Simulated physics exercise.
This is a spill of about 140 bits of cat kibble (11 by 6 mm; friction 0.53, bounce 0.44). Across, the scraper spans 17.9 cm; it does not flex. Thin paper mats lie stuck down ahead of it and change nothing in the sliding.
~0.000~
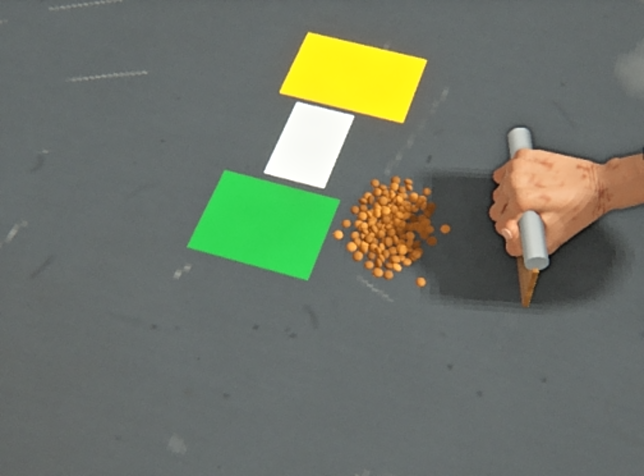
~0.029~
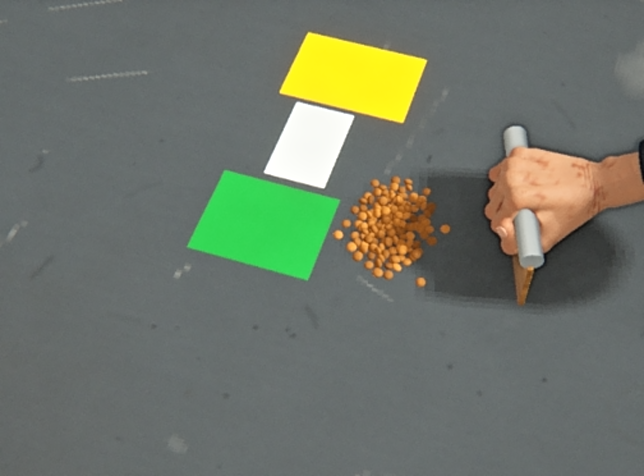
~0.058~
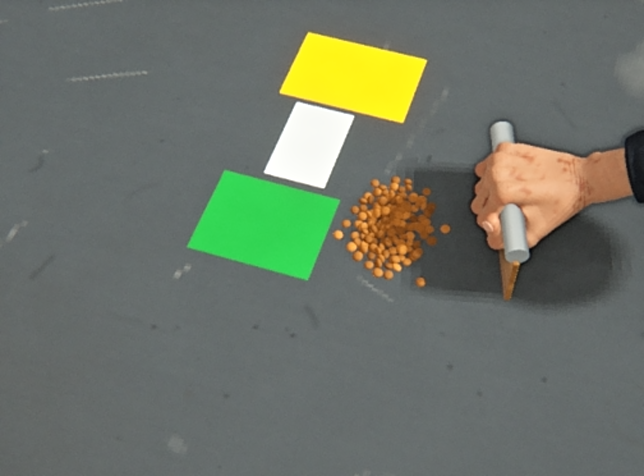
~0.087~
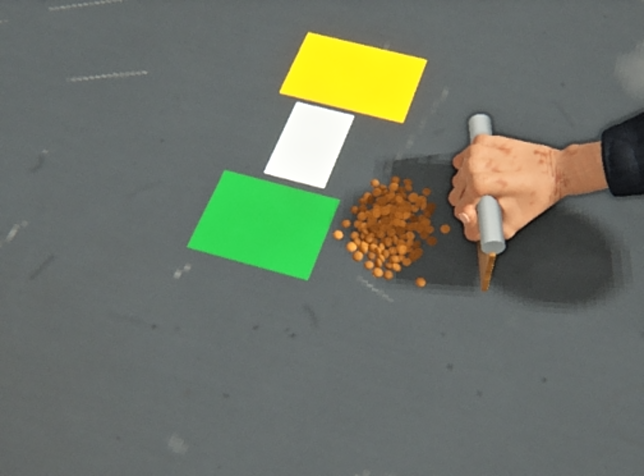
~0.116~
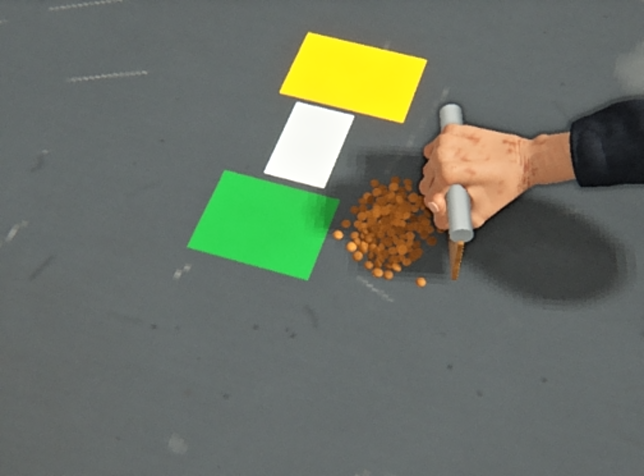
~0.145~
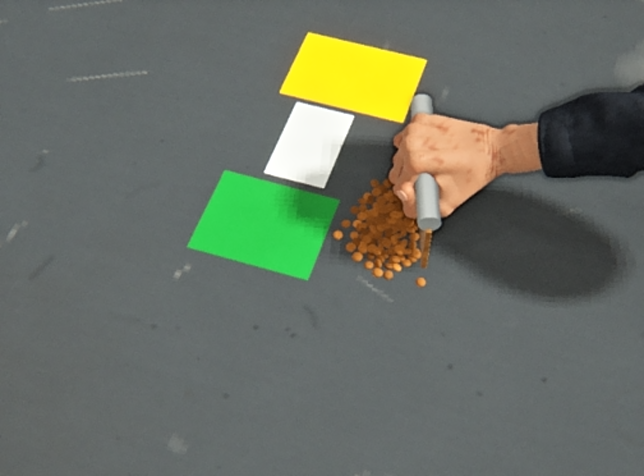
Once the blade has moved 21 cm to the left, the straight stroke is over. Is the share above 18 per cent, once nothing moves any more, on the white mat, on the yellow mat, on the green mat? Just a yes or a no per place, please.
White mat, no; yellow mat, no; green mat, yes.
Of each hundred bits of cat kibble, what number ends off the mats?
I'd reckon some 40 per cent.
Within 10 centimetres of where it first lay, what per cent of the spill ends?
Share within range: Approx. 15 %.
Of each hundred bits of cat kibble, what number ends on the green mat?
It comes to about 50 percent.
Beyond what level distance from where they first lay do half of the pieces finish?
Around 14 cm, measured level.
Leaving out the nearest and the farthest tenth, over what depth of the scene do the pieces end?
I'd say some 16 centimetres.
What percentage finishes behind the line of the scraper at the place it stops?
Roughly 5 per cent.
After 0.26 s, scraper 21 cm from its start, spill 16 cm wide; green mat 55 %, white mat 20 %, off the mats 25 %.
Then, at 0.37 s, scraper 21 cm from its start, spill 18 cm wide; green mat 55 %, white mat 10 %, off the mats 35 %.
After 0.47 s, scraper 21 cm from its start, spill 20 cm wide; green mat 50 %, white mat 5 %, off the mats 45 %.
At rest (1.1 s), green mat 50 %, white mat 10 %, yellow mat 0 %, off the mats 40 %.
